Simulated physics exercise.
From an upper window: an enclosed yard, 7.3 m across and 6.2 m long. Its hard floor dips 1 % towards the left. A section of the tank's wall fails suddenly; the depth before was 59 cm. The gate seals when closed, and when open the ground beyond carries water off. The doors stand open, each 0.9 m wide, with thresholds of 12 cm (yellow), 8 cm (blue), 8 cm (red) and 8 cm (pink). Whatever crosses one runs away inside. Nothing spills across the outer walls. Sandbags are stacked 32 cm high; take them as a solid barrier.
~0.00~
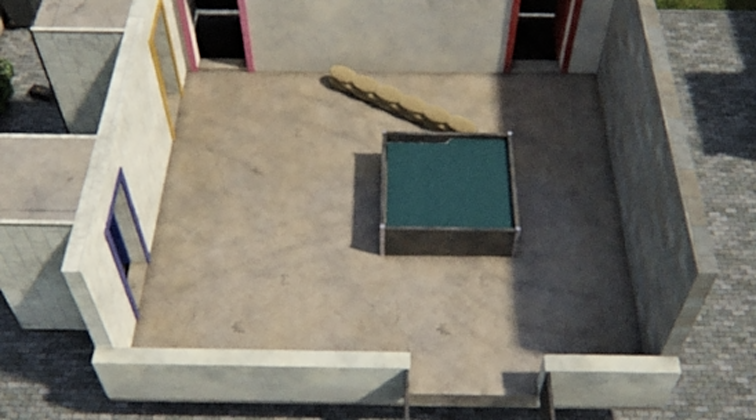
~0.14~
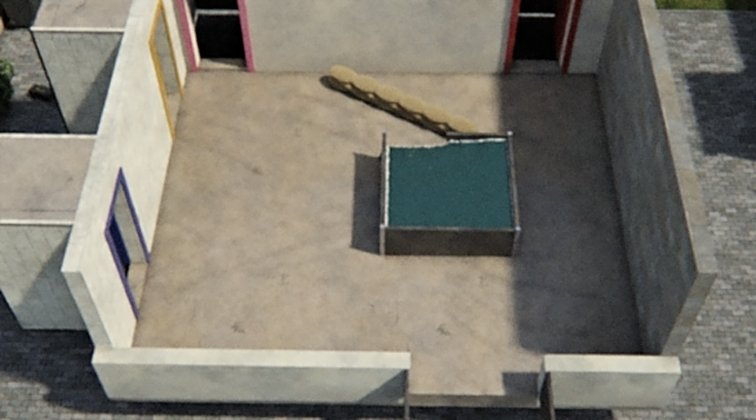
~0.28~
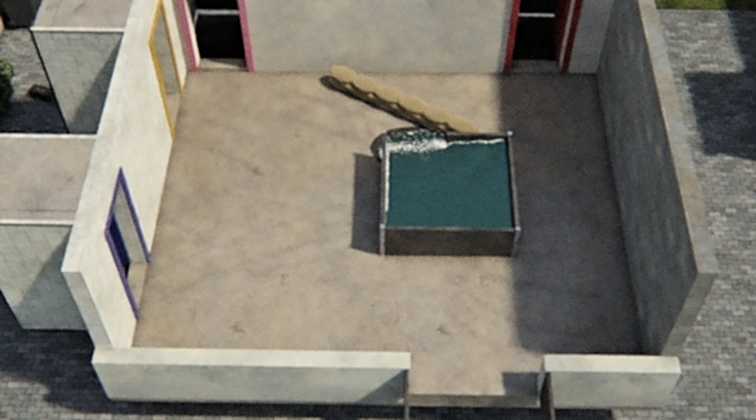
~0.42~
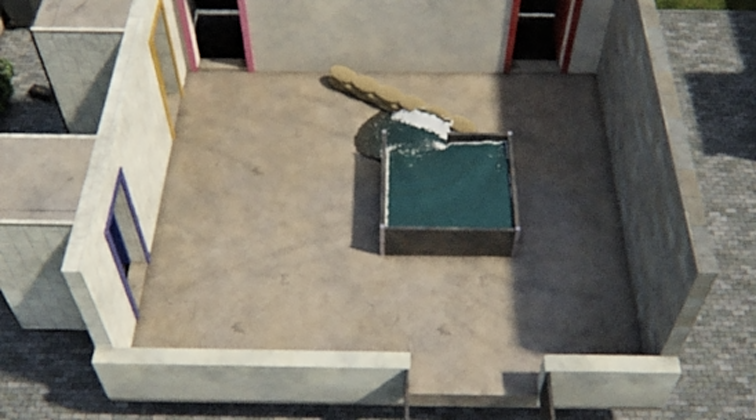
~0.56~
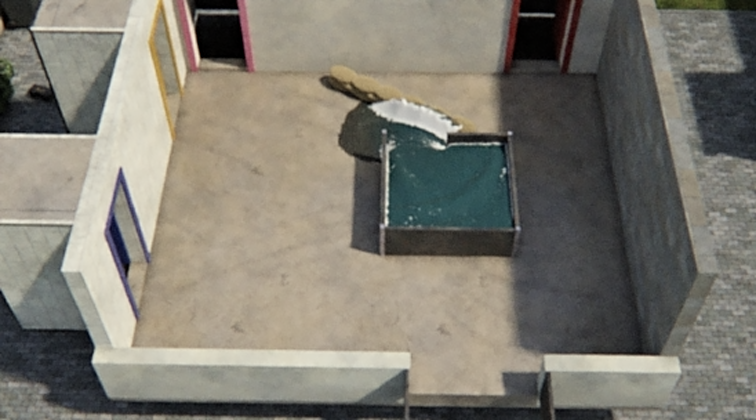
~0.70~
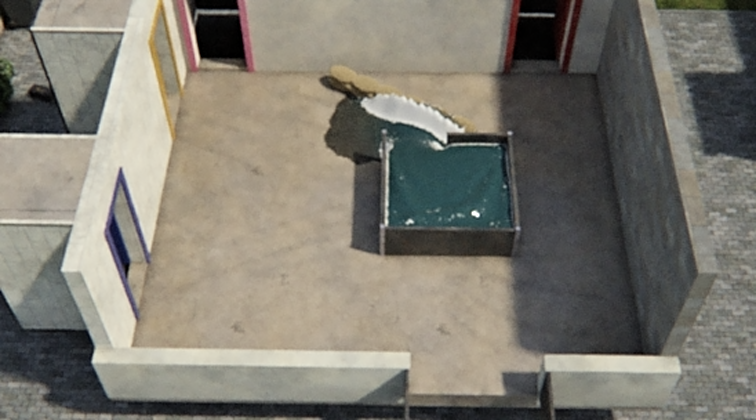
At first, a square tank of dark green water stands still in a walled yard beside a long, lumpy tan barrier. Then water breaks out at the tank's far side, foaming white near its back left corner, and spreads leftward along the barrier in a widening dark patch while the tank's surface ripples.
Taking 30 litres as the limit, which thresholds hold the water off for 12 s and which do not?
The water let in: At the yellow door it passes the limit; at the blue door it keeps below the limit; at the red door it keeps below the limit; at the pink door it passes the limit.
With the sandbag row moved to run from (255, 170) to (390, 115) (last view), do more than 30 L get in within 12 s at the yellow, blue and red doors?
Against that limit: Yellow below, blue under, red not over.
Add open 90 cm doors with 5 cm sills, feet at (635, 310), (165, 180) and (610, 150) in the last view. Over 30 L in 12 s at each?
In turn: Below, past it, not over.
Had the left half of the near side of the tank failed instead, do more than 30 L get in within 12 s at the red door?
Against that limit: Red below.
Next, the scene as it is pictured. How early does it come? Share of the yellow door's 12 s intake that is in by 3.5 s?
About 50 per cent.
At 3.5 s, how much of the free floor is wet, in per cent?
Some 35 per cent of it.
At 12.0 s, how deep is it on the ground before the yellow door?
Roughly 8.5 cm deep.
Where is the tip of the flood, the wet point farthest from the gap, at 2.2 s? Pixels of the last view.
Around (187, 71).
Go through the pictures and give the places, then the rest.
The first picture shows the tank at (448, 182) is whole and still, 59 cm deep.
In the second picture, water pours out on the tank's far side and has run 0.5 m, to a hidden place; typically 5 cm deep outside, 59 cm at the tank's back.
In the third picture, water pours out on the tank's far side and has run 0.8 m, to (428, 129); typically 9 cm deep outside, 59 cm at the tank's back.
In the fourth picture, water pours out on the tank's far side and has run 1.2 m, to (386, 114); typically 11 cm deep outside, 59 cm at the tank's back.
In the fifth picture, water pours out on the tank's far side and has run 1.6 m, to (366, 104); typically 10 cm deep outside, 57 cm at the tank's back.
In the sixth picture, water pours out on the tank's far side and has run 1.8 m, to (352, 99); typically 9 cm deep outside, 51 cm at the tank's back.
After 1.4 s water covers 10 % of the floor and is deepest (44 cm) near (418, 132); yellow door not reached, blue door not reached, red door not reached, pink door not reached.
After 2.2 s water covers 30 % of the floor and is deepest (44 cm) near (187, 71); yellow door 18 cm at the sill, 1 L in, blue door not reached, red door not reached, pink door 12 cm at the sill, 1 L in.
After 3.5 s water covers 35 % of the floor and is deepest (30 cm) near (187, 71); yellow door 23 cm at the sill, 61 L in, blue door not reached, red door 2 cm at the sill, 0 L in, pink door 17 cm at the sill, 34 L in.
After 7.0 s water covers 60 % of the floor and is deepest (16 cm) near (187, 71); yellow door 13 cm at the sill, 118 L in, blue door 5 cm at the sill, 0 L in, red door 4 cm at the sill, 0 L in, pink door 13 cm at the sill, 133 L in.
After 12.0 s water covers 85 % of the floor and is deepest (10 cm) near (127, 375); yellow door 9 cm at the sill, 120 L in, blue door 7 cm at the sill, 2 L in, red door 2 cm at the sill, 0 L in, pink door 8 cm at the sill, 168 L in.
